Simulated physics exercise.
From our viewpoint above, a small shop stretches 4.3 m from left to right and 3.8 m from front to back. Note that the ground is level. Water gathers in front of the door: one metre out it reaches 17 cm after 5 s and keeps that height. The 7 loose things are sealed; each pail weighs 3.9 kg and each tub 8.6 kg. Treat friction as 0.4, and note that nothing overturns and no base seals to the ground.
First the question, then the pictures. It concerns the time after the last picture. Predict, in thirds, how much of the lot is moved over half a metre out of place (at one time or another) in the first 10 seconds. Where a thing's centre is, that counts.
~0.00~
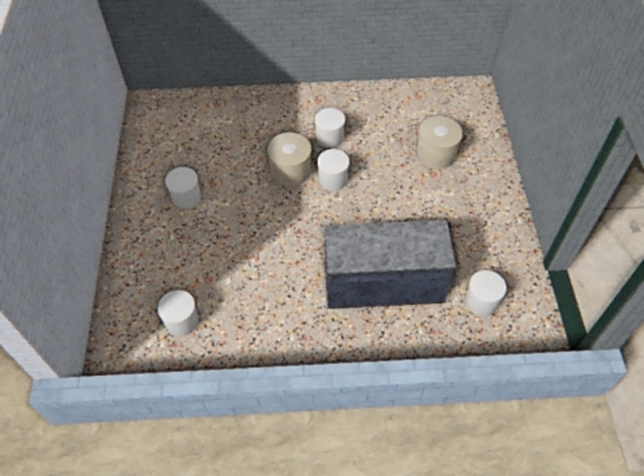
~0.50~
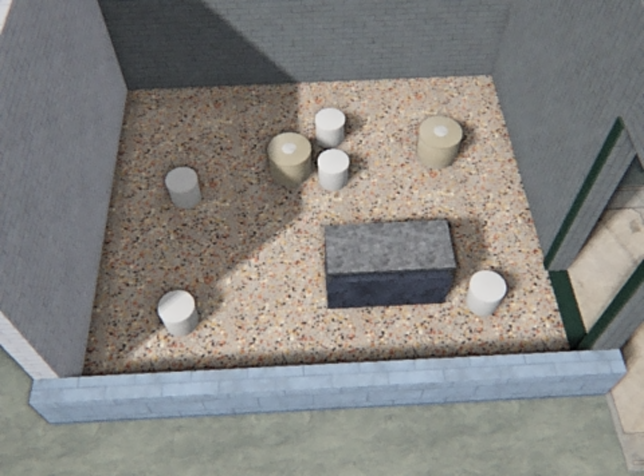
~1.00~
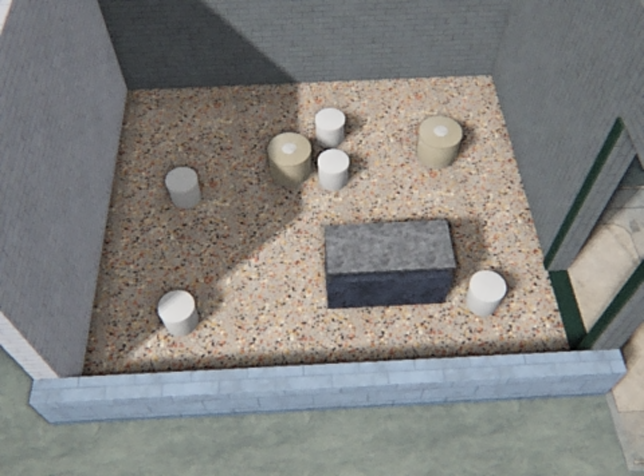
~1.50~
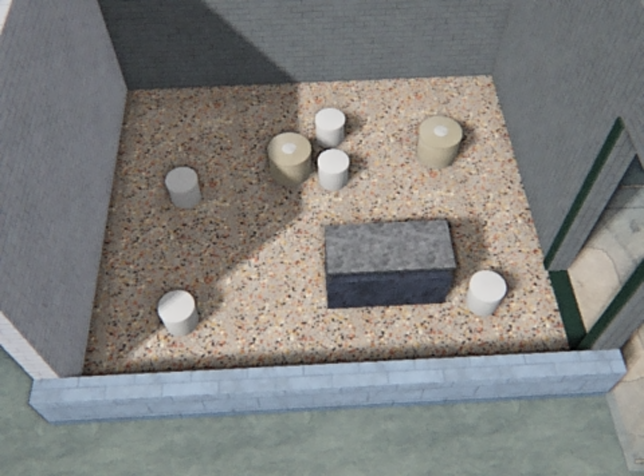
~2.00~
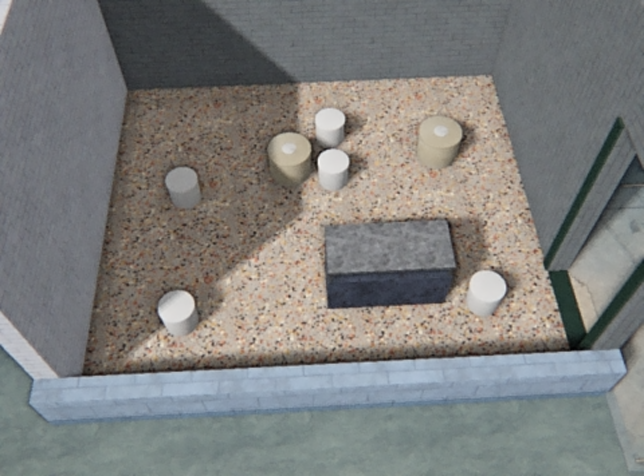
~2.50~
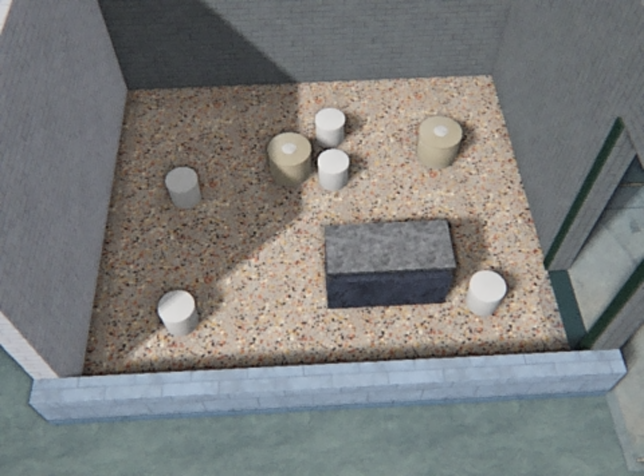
The tally is a small minority.
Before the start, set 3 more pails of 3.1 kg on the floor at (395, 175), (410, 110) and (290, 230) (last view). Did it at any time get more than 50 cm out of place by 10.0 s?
Order as asked - exceeds the limit, falls below the limit, falls below the limit.
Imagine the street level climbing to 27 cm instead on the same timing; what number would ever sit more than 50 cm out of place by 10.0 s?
I count 4 of them in that case.
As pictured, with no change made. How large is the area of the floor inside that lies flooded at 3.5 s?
About 1.0 m2 is covered.
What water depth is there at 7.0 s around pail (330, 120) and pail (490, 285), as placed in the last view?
Roughly 2 and 6 cm.
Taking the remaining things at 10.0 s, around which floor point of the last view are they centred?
I'd say about (268, 194) in the last view.
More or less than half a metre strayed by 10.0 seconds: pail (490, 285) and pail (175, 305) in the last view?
In that order: Above, above.
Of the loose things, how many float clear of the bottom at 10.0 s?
Just then, the number is 2.
After 3.5 s 0 of 7 are over 50 cm from their spots; 0 afloat.
After 4.5 s 0 of 7 are over 50 cm from their spots; 0 afloat.
After 7.0 s 1 of 7 are over 50 cm from their spots; 1 afloat.
After 10.0 s 2 of 7 are over 50 cm from their spots, and 2 have been at some point; 2 afloat.
